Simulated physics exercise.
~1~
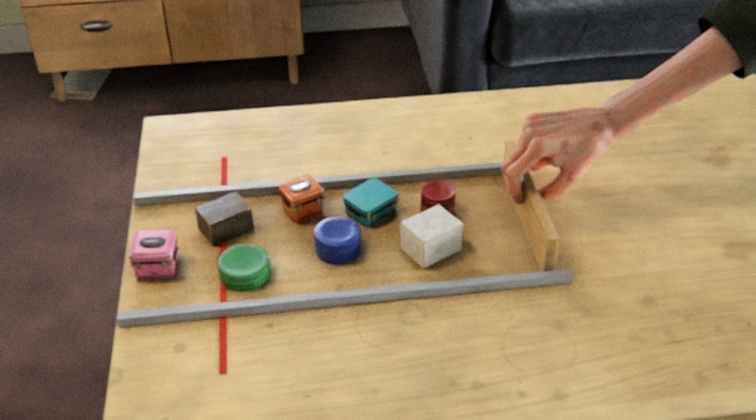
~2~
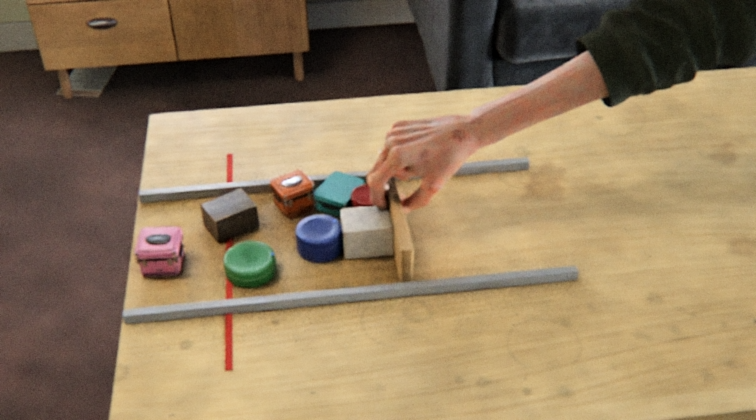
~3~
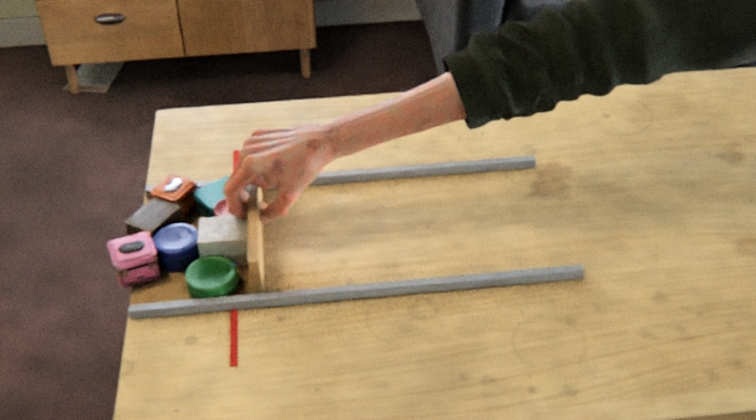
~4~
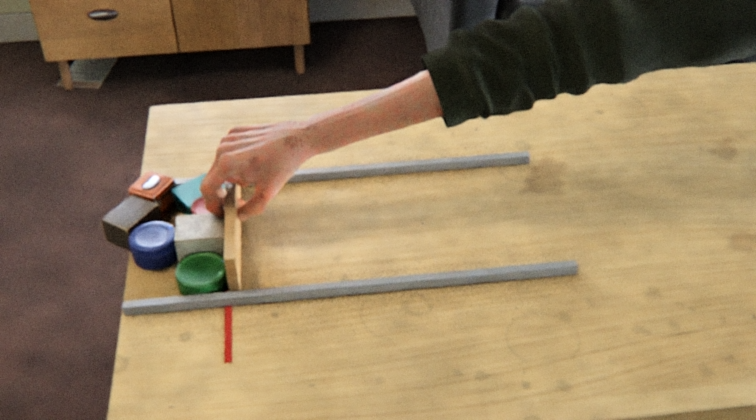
A hand slides a wooden board left, bunching small objects and pushing the pink case off the table's edge.
